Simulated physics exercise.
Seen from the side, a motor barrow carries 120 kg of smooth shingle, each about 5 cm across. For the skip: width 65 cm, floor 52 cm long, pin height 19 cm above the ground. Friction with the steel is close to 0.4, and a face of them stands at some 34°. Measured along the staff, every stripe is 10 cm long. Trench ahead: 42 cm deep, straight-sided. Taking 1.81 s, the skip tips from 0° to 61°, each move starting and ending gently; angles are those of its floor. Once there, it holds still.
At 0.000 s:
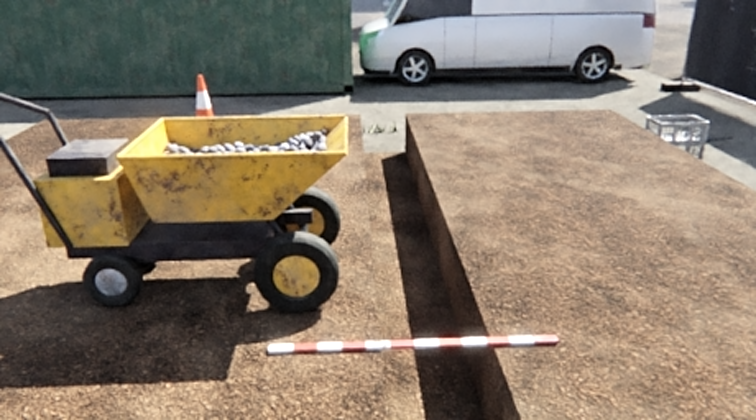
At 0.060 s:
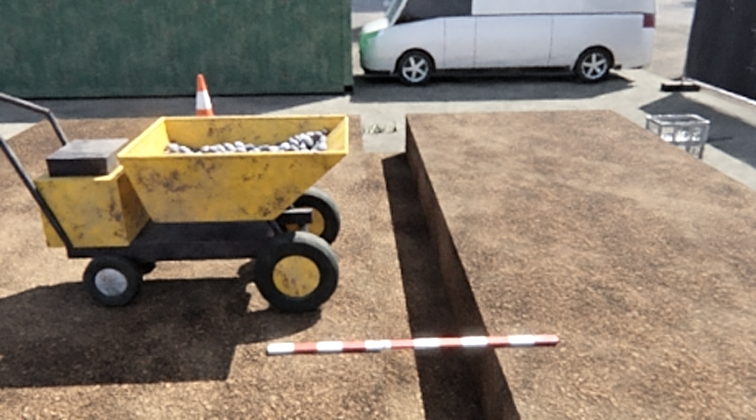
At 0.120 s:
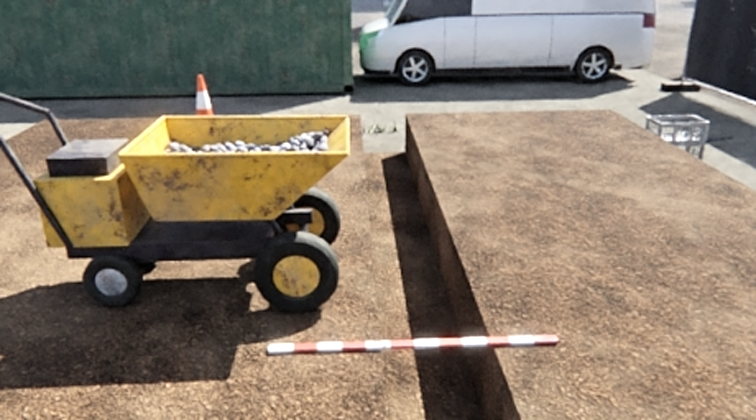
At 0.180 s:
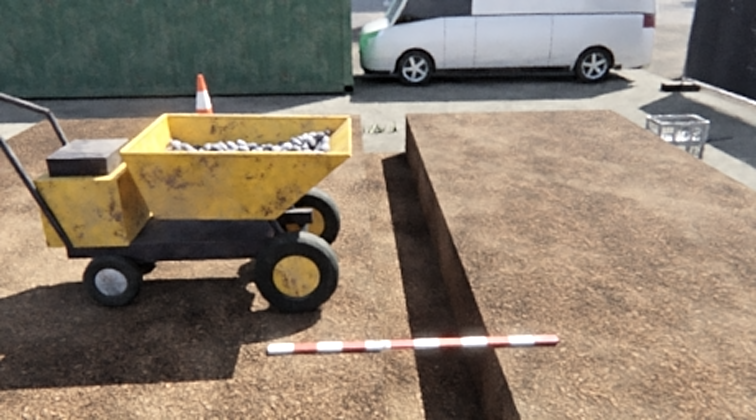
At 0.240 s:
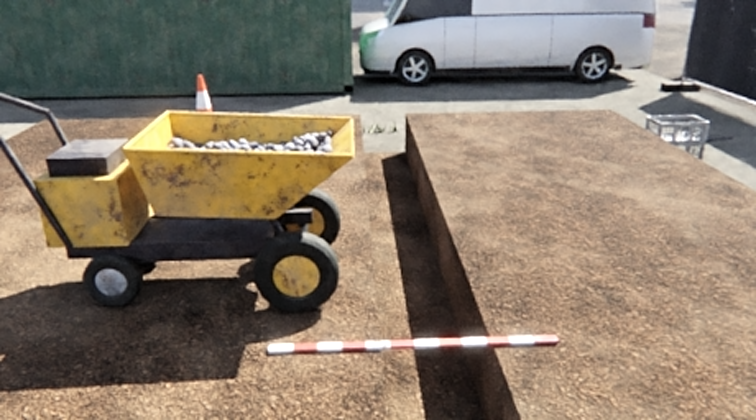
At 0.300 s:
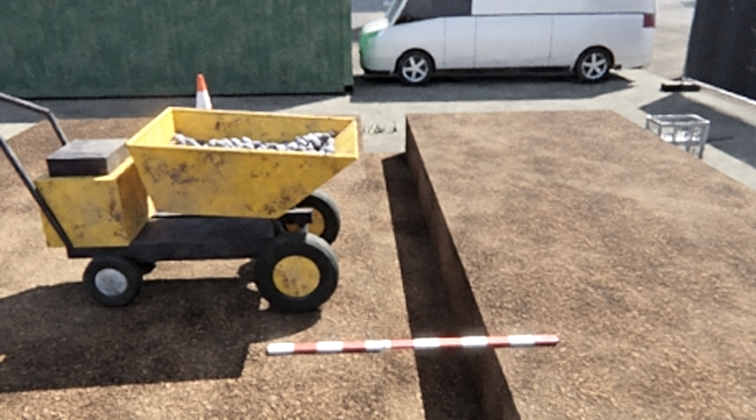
A yellow motor barrow loaded with smooth grey stones stood beside a straight trench, its wheels still, while its skip slowly tilted forward a little to the right and the stones shifted slightly.
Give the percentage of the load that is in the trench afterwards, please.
Near 57 per cent of the load.
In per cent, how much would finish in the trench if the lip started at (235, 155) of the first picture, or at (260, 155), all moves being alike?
Around 90% for the first place and 100% for the second.
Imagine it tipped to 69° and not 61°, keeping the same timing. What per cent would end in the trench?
Close to 60 per cent then.
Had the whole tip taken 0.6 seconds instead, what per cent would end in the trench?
Something close to 35 per cent.
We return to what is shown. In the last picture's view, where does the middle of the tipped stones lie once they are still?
I'd point to around (458, 328).
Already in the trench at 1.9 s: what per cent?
I'd say near 25 per cent at that time.
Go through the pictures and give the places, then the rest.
In the first frame, the skip is at 0°, its lip at (346, 153); the top of the load is at (314, 143).
The second frame shows lip at (347, 154), floor tilted 0°, highest stones at (314, 143); the stones move at 0.1 m/s on average.
The third frame shows lip at (348, 154), floor tilted 1°, highest stones at (315, 143); the stones move at 0.1 m/s on average.
The fourth frame shows lip at (350, 155), floor tilted 2°, highest stones at (312, 142); the stones move at 0.2 m/s on average.
The fifth frame shows lip at (353, 156), floor tilted 3°, highest stones at (252, 146); the stones move at 0.2 m/s on average.
In the sixth frame, the skip is at 4°, its lip at (357, 158); the top of the load is at (213, 145); the stones move at 0.2 m/s on average.
After 1.4 s the floor is at 52°; 100 % in the skip; the foremost stones are at (413, 206).
After 1.9 s the floor is at 61°; 51 % in the skip, 26 % in the trench, 23 % past the trench; the foremost stones are at (534, 280).
After 2.3 s the floor is at 61°; 19 % in the skip, 39 % in the trench, 42 % past the trench; the foremost stones are at (625, 288).
After 4.2 s the floor is at 61°; 0 % in the skip, 57 % in the trench, 43 % past the trench; the foremost stones are at (671, 287).
